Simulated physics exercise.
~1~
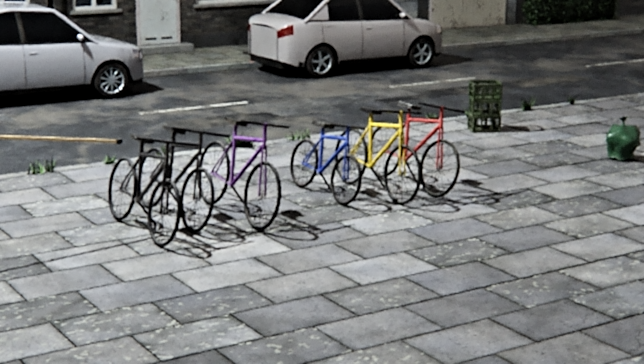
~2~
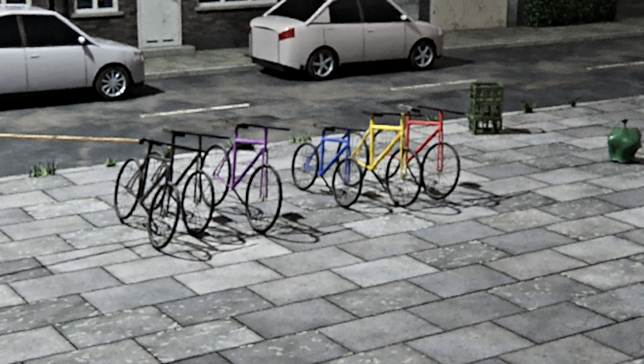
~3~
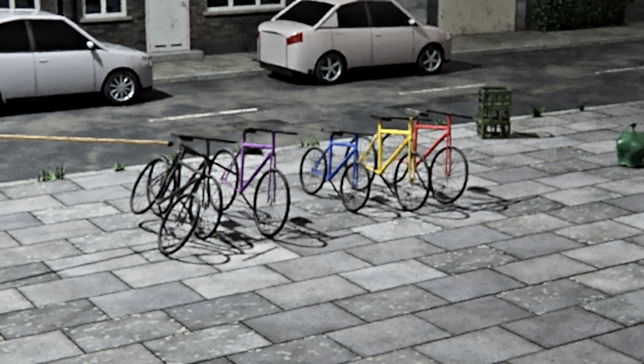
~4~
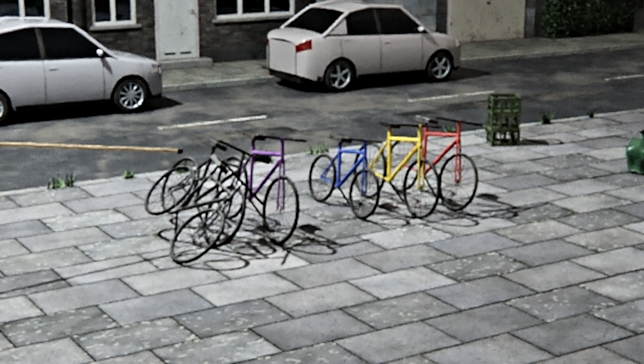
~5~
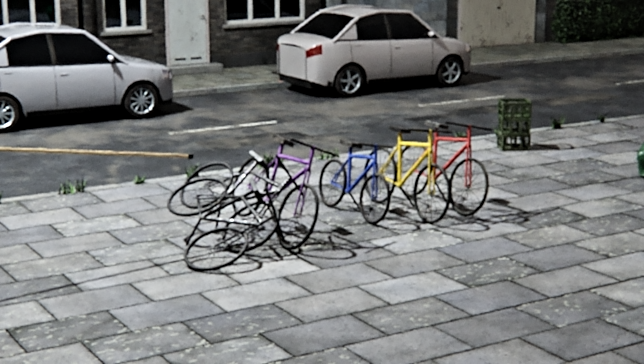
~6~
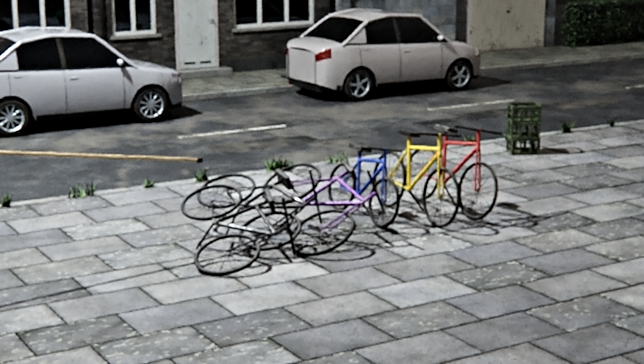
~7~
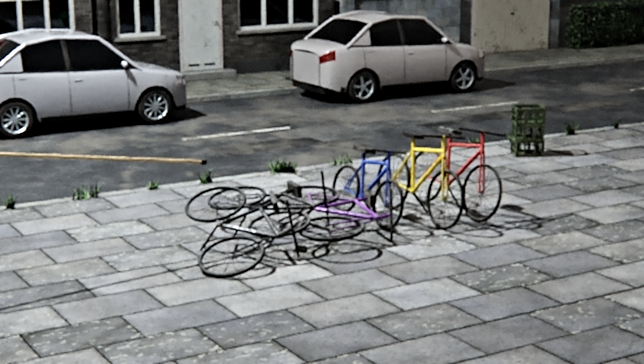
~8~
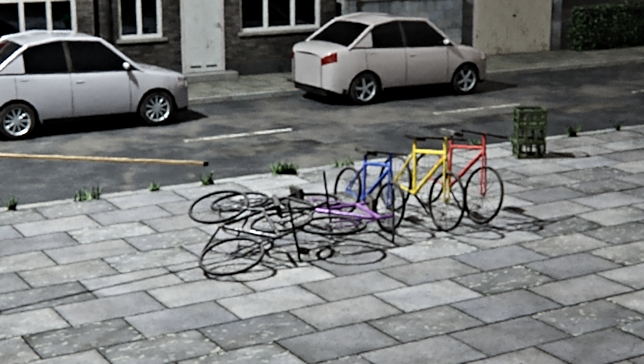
Two black bicycles and a purple one topple rightward, leaving blue, yellow and red standing.
